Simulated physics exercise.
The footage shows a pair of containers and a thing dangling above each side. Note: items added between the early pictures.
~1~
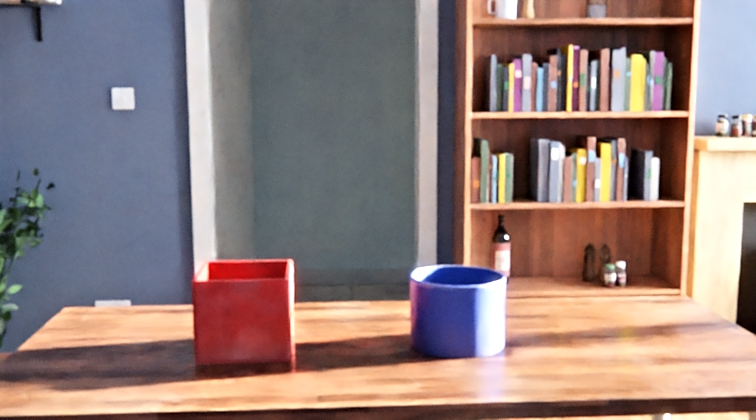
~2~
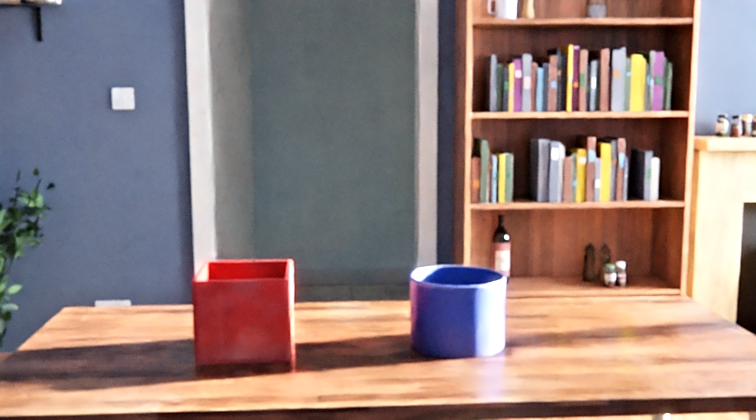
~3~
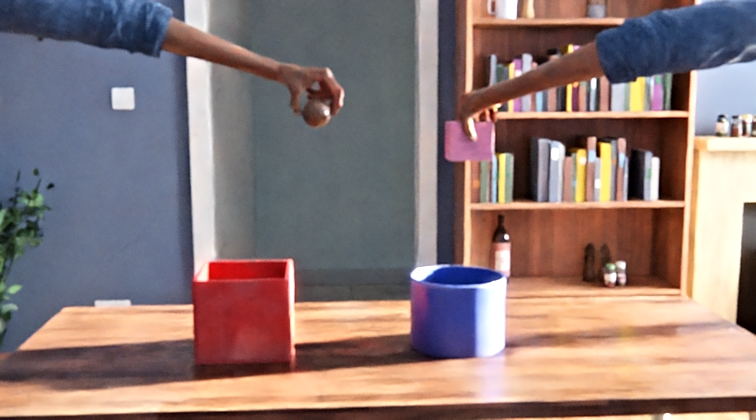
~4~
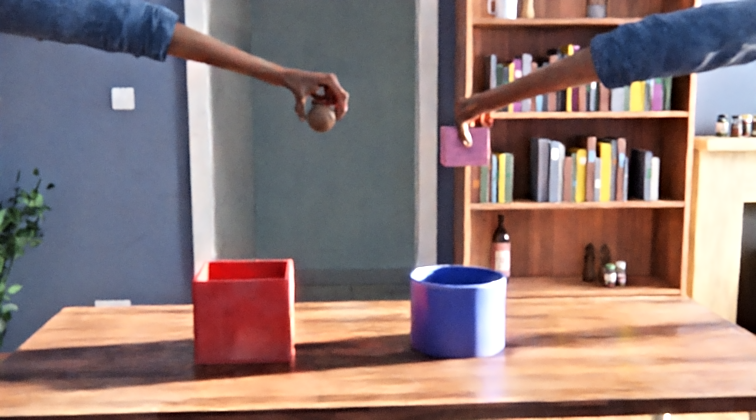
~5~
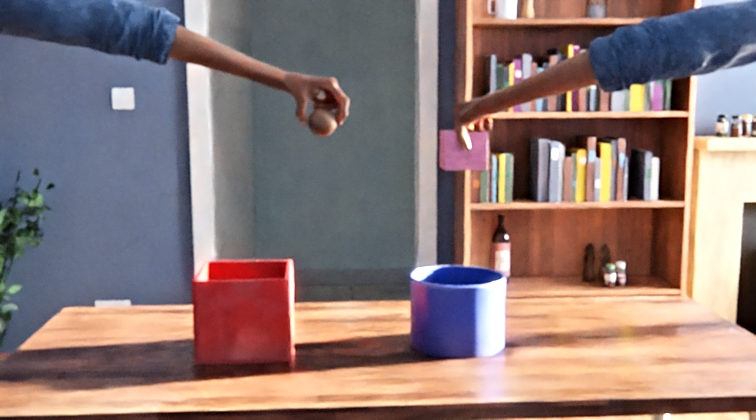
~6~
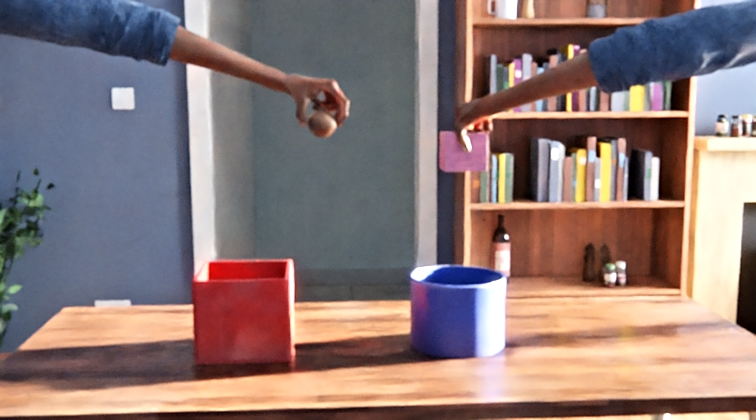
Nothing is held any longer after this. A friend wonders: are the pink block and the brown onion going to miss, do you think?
The pink block is contained, the brown onion is left out.
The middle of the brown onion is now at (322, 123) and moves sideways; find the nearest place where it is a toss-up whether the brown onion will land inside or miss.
The turning point is around (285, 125).
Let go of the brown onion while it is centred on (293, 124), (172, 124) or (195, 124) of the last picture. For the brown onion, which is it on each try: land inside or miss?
One after another: It lands outside; is not caught; is not caught.
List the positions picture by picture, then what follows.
In the first picture, right pot (457, 310).
In the second picture, left crate (246, 310).
In the third picture, still on the way; pink block (469, 141); right pot (457, 310).
In the fourth picture, still on the way; brown onion (321, 118); left crate (246, 310).
In the fifth picture, still on the way; pink block (463, 150); right pot (457, 310).
In the sixth picture, in place, still held; pink block (463, 152); brown onion (322, 123); left crate (246, 310).
Then, 0.20 s after the last picture, pink block falling near (463, 211); brown onion falling near (323, 185).
At rest, the pink block lands inside, near (461, 323); the brown onion misses, near (325, 334).
